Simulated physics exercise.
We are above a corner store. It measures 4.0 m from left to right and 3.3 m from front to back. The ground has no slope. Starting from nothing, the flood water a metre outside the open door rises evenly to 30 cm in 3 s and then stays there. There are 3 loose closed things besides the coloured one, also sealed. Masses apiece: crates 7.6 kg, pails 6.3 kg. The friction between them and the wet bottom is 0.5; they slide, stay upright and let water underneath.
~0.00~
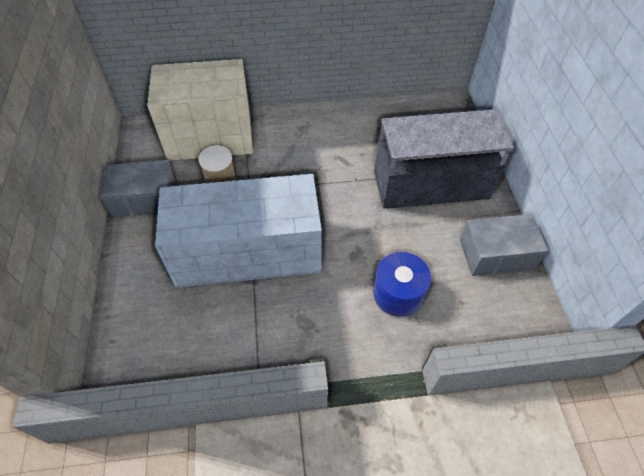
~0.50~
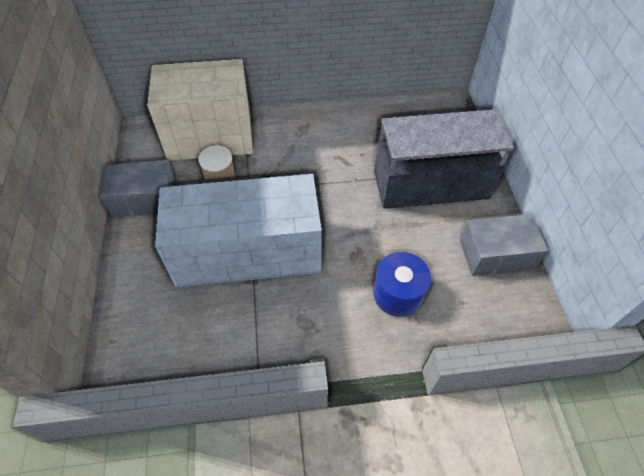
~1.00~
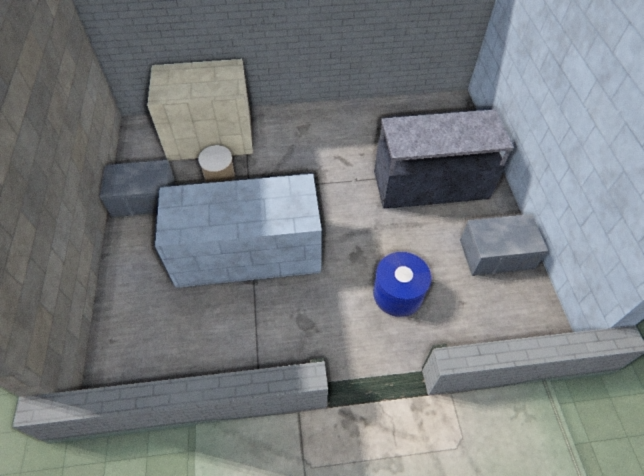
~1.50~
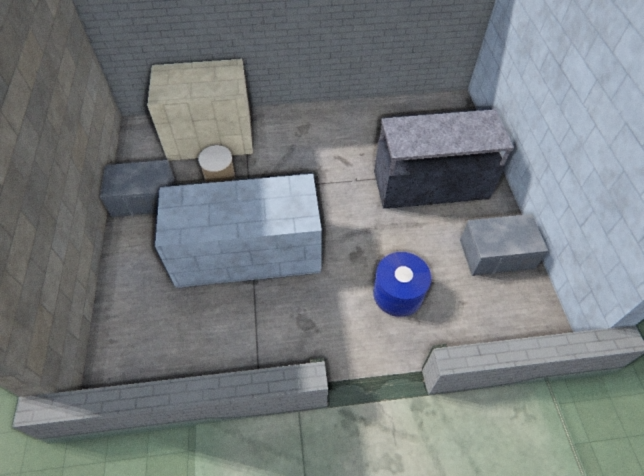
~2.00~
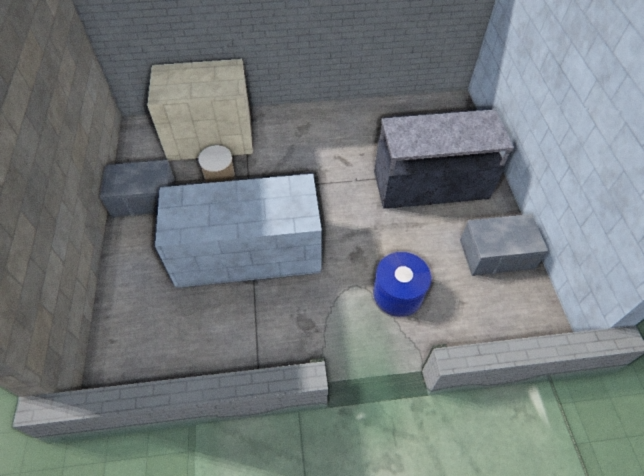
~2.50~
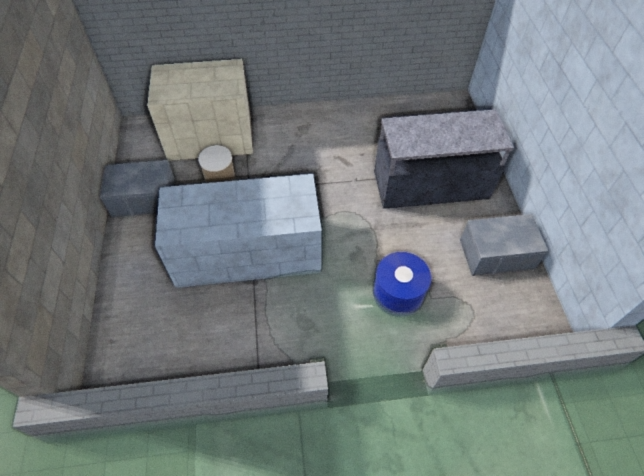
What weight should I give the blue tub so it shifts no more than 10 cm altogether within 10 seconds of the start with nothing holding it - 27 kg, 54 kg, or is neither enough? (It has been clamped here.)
You need 54 kg.
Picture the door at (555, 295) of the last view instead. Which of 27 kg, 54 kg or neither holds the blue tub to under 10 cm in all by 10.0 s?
Then only the heavier mass works.
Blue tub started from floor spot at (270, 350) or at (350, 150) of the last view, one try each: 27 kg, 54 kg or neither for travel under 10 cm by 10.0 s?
Taking the two spots in turn, both keep it, then only the heavier keeps it.
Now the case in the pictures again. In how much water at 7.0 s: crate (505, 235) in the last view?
Around 4 centimetres.
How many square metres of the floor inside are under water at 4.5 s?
About 8.0 m2.
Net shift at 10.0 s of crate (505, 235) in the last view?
Result, in that order - 30 centimetres from the start.
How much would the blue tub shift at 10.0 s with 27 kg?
Around 80 centimetres out of place.
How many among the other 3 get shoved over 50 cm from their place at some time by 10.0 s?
The total is 3.
After 3.5 s the blue tub would be 16 cm from its start with 27 kg and 0 cm from its start with 54 kg; 9 cm of water round it then.
After 4.5 s the blue tub would be 38 cm from its start with 27 kg and 0 cm from its start with 54 kg; 8 cm of water round it then.
After 7.0 s the blue tub would be 50 cm from its start with 27 kg and 0 cm from its start with 54 kg; 11 cm of water round it then.
After 10.0 s the blue tub would be 81 cm from its start with 27 kg and 0 cm from its start with 54 kg; 14 cm of water round it then.
